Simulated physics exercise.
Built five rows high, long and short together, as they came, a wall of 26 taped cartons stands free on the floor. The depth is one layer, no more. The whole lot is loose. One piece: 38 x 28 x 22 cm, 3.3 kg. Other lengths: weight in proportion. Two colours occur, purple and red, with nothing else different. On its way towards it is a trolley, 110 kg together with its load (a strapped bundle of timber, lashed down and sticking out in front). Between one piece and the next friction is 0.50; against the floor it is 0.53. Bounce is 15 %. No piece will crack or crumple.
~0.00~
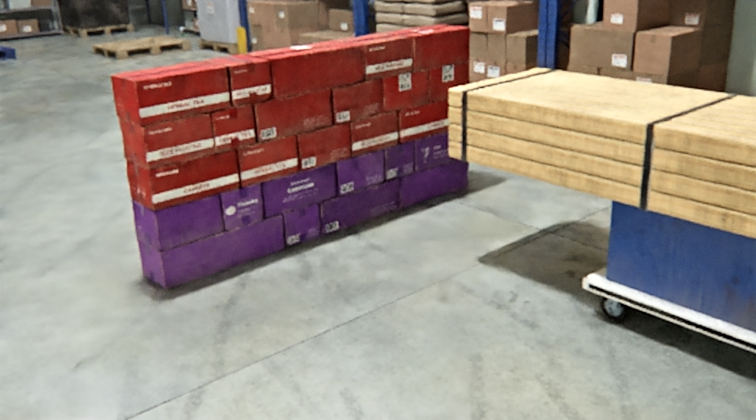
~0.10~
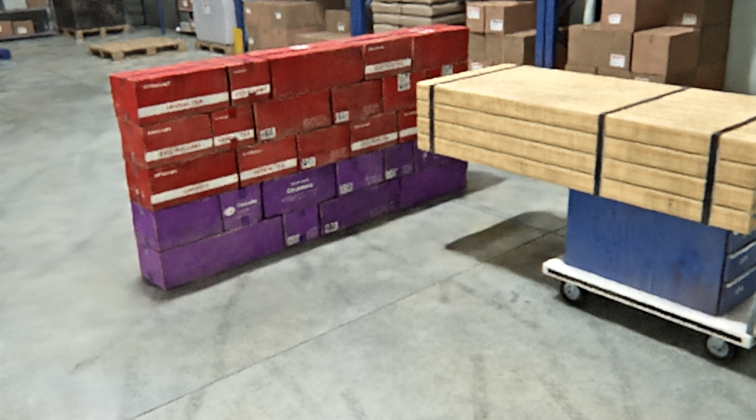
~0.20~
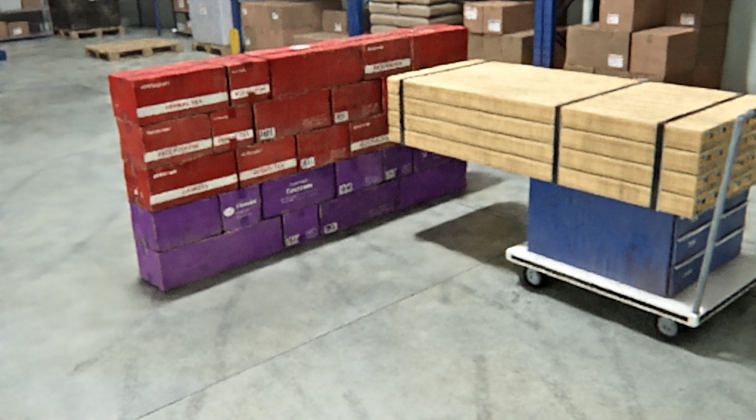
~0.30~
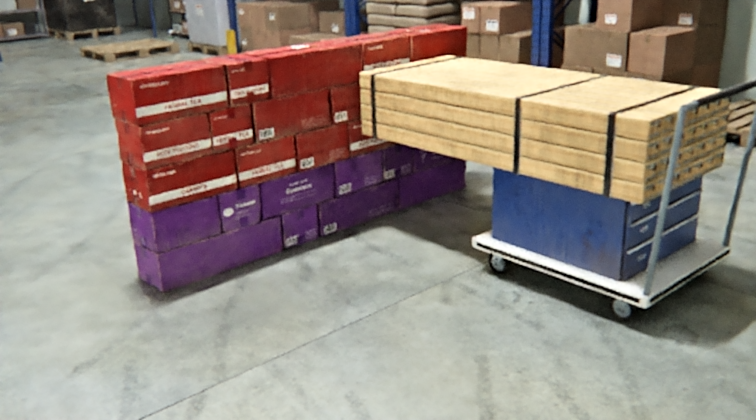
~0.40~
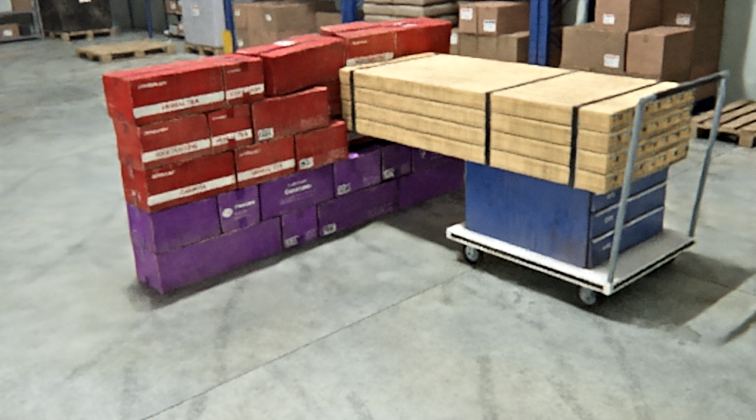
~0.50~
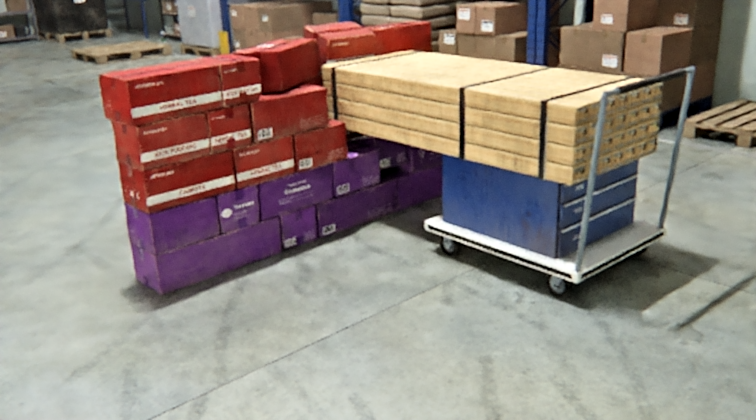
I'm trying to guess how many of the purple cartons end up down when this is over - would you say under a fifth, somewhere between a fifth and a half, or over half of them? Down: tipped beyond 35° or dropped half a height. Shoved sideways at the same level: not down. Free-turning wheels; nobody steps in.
I would say under a fifth of them.
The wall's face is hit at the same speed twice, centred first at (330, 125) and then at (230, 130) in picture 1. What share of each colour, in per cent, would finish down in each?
First try then second: Purple 20 and 0, red 40 and 50 per cent.
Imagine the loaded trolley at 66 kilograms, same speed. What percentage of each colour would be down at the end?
In that case purple comes to 10 and red to 50 percent.
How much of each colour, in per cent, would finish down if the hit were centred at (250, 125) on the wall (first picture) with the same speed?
The purple ones would be 20 per cent down and the red ones 70 per cent.
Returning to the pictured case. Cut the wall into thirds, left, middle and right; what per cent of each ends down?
Going left to right, I get 0, 30 and 80 percent.
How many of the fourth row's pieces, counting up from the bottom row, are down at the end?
The answer for that row is 3.
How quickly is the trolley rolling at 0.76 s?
It is moving at around 1.6 m/s.
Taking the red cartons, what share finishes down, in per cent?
Red: 50%.
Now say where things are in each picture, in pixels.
In the first picture (each place is the centre of the face we see best; the camera moves round a little), load (456, 111) 74 cm short of the wall; top purple carton (362, 172); top red carton (185, 95); all as stacked.
In the second picture, load (424, 104) 51 cm short of the wall; top purple carton (362, 173).
In the third picture, load (394, 98) 27 cm short of the wall; top purple carton (361, 173).
In the fourth picture, load (366, 92) 36 mm short of the wall; top purple carton (361, 173).
In the fifth picture, load (346, 88) 15 cm into the wall's line; top purple carton (360, 173); steepest lean 9°, the carton at (371, 52); 9 have shifted.
In the sixth picture, load (328, 84) 32 cm into the wall's line; top purple carton (358, 173); top red carton (178, 95) moved 20 mm; 11 have shifted.
By 0.76 s, load 75 cm past the wall's line, still rolling; 1 of the 10 purple cartons down (9 of 26 in all colours); top purple carton unmoved; top red carton moved 20 mm.
By 1.18 s, load 1.26 m past the wall's line, still rolling; 1 of the 10 purple cartons down (9 of 26 in all colours); top purple carton moved 28 cm; top red carton moved 20 mm.
When it is over (2.3 s), load 1.49 m past the wall's line, stopped; 1 of the 10 purple cartons down (9 of 26 in all colours); top purple carton moved 48 cm; top red carton moved 20 mm. That is 10 per cent. In pixels of the last frame, middles, top purple carton near (295, 155), top red carton near (163, 91).
